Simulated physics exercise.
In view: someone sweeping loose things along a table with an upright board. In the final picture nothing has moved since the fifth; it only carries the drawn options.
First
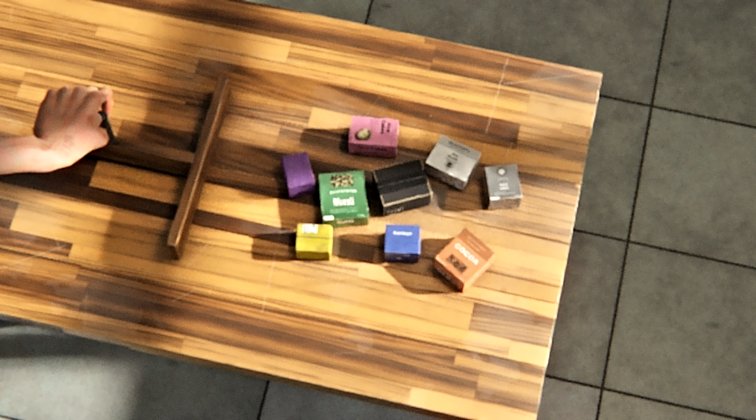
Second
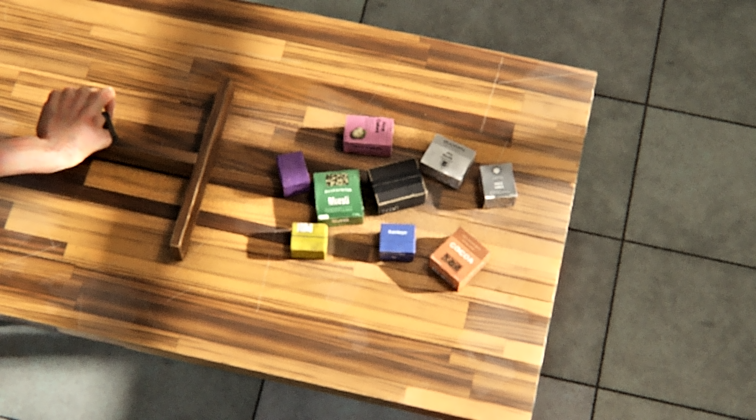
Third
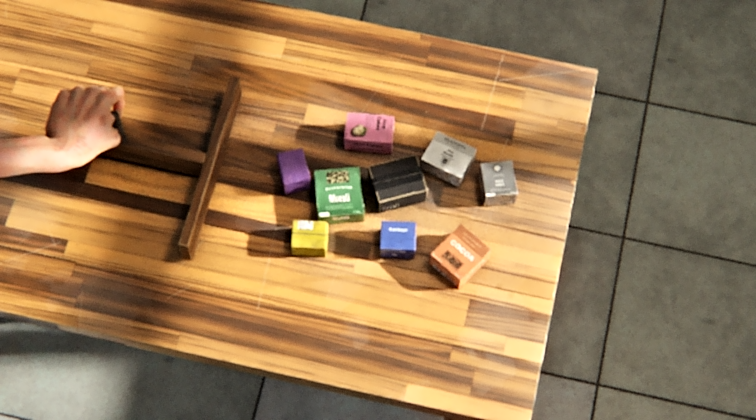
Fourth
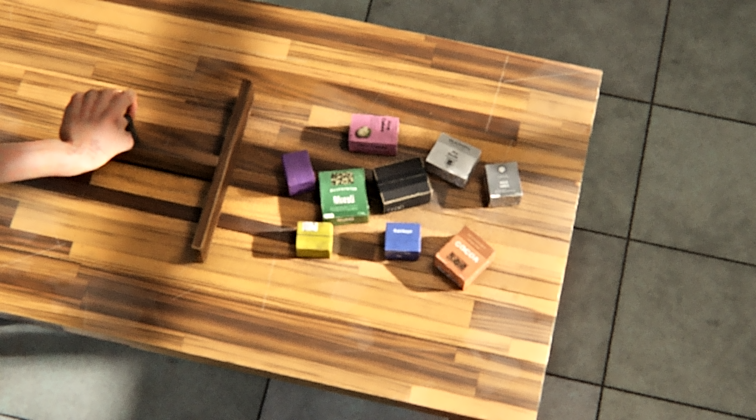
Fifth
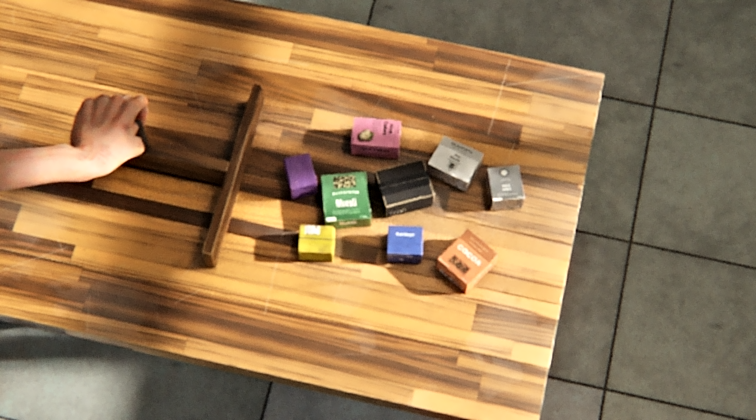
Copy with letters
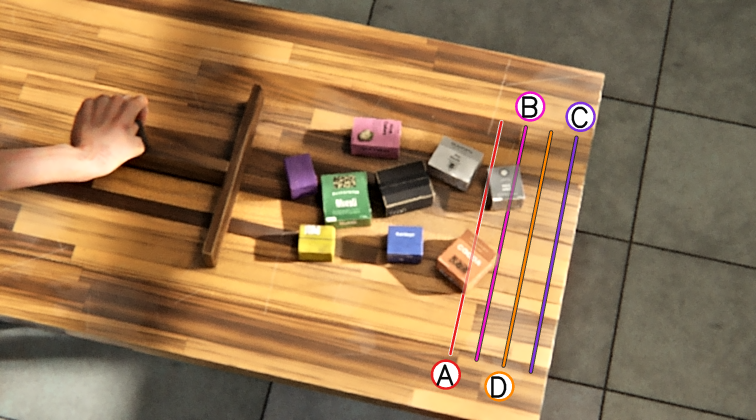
In this clip, a hand at the left moves an upright wooden board slightly to the right across a striped wooden table, toward a cluster of small coloured boxes, which stay in place with a gap still between them.
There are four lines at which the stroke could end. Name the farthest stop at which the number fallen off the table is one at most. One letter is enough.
Line A.
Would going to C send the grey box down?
Yes.
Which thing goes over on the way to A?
The grey box goes over.
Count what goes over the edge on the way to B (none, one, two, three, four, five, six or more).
In all, three.
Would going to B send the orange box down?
Yes.
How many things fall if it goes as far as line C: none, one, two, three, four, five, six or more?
In all, six or more.
On the marked copy, A at (477, 234); B at (502, 239); C at (554, 251); D at (528, 245).
Following A. Soon after the start, board (319, 185); white packet (461, 161); yellow box (329, 248).
Later, board (406, 203); grey box (527, 194); orange box (495, 274).
In the end, board (474, 218); grey box over the edge; orange box (545, 296); one fallen.
As for the rest, B drops three; C drops eight; D drops five.
